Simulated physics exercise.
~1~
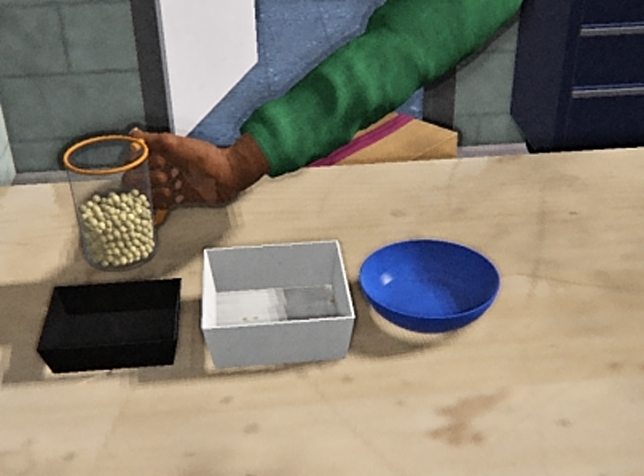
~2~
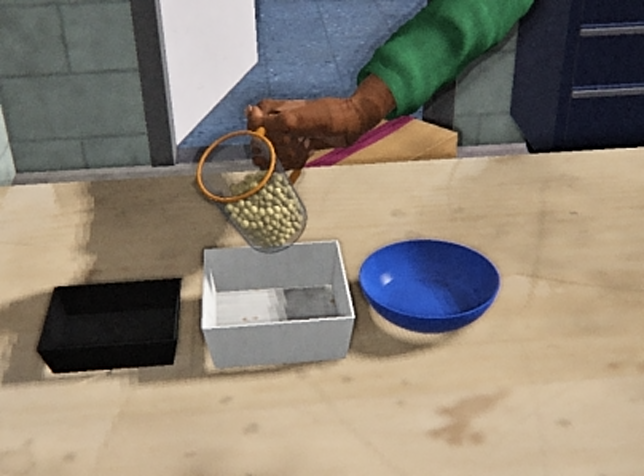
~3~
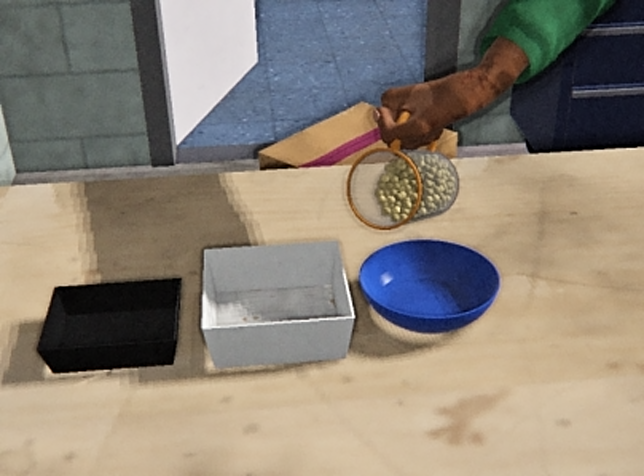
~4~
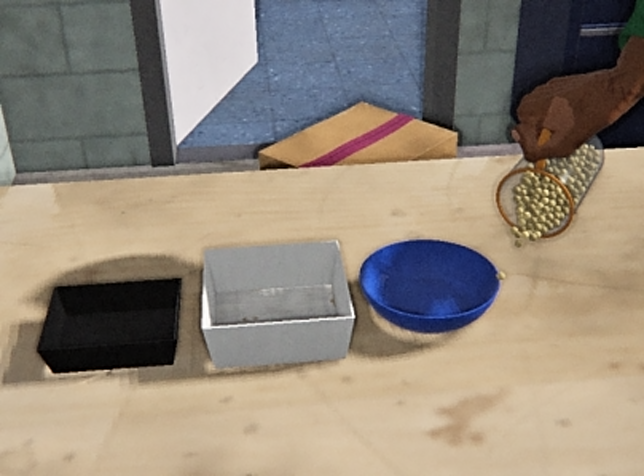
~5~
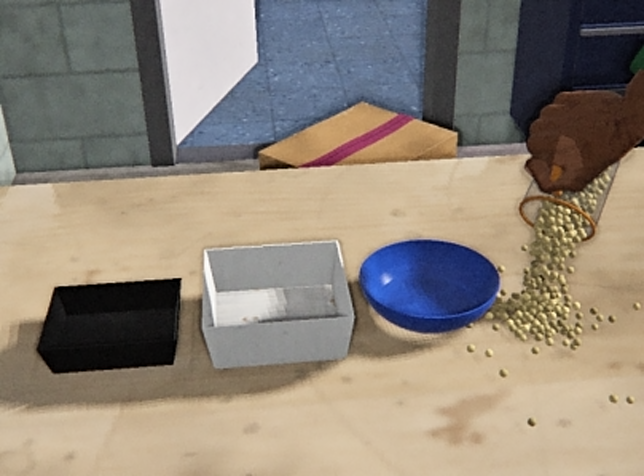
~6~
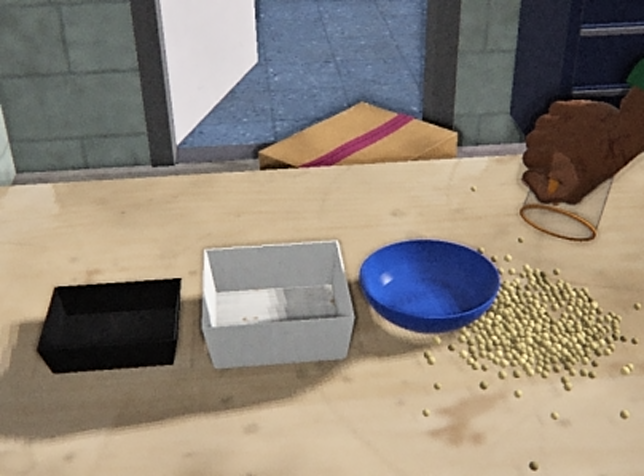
Hand carrying a clear cup of soya beans right past three containers, tipping it over and spilling them all onto the table.
